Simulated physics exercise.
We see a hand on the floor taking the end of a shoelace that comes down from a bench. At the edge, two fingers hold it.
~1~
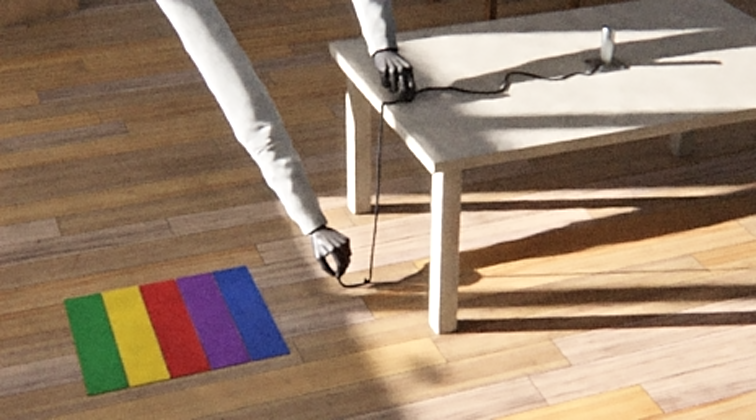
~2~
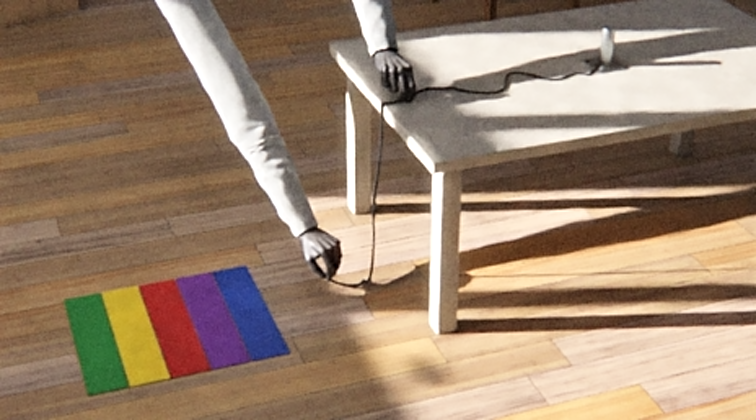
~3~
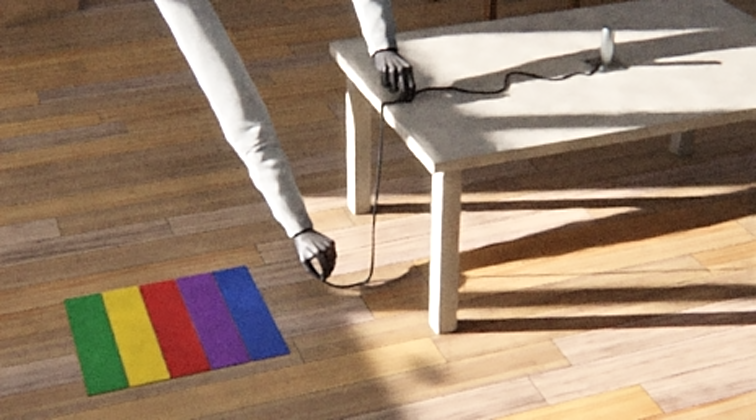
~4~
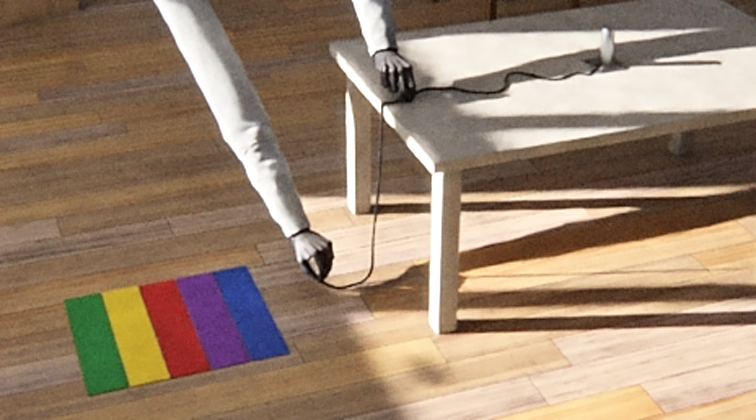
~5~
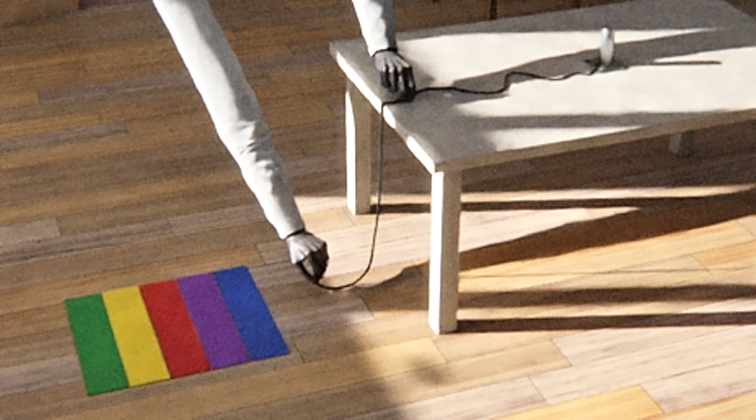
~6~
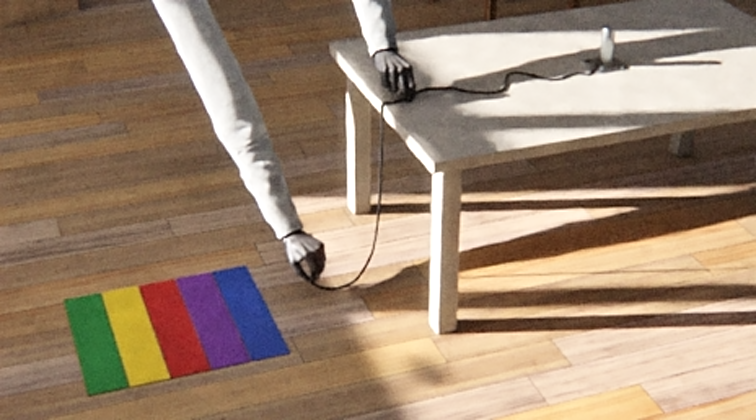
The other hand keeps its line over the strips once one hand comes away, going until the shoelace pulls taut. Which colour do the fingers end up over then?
They end up over the yellow strip.
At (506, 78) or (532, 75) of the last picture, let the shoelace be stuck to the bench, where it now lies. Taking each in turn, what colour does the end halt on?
Red; red.
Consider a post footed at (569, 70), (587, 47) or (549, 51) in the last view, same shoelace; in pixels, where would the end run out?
Roughly (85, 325), (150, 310) and (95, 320), try by try.
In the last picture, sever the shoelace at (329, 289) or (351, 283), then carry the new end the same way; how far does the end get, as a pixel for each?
(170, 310) and (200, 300).
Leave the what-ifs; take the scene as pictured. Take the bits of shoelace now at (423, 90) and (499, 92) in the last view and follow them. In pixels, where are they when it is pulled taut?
One ends up around (375, 112), the other around (448, 92).
Soon after, end near (219, 298); over purple.
After that, end near (167, 309); over red.
At the stop, end near (134, 315); over yellow. The end stops over the yellow strip.
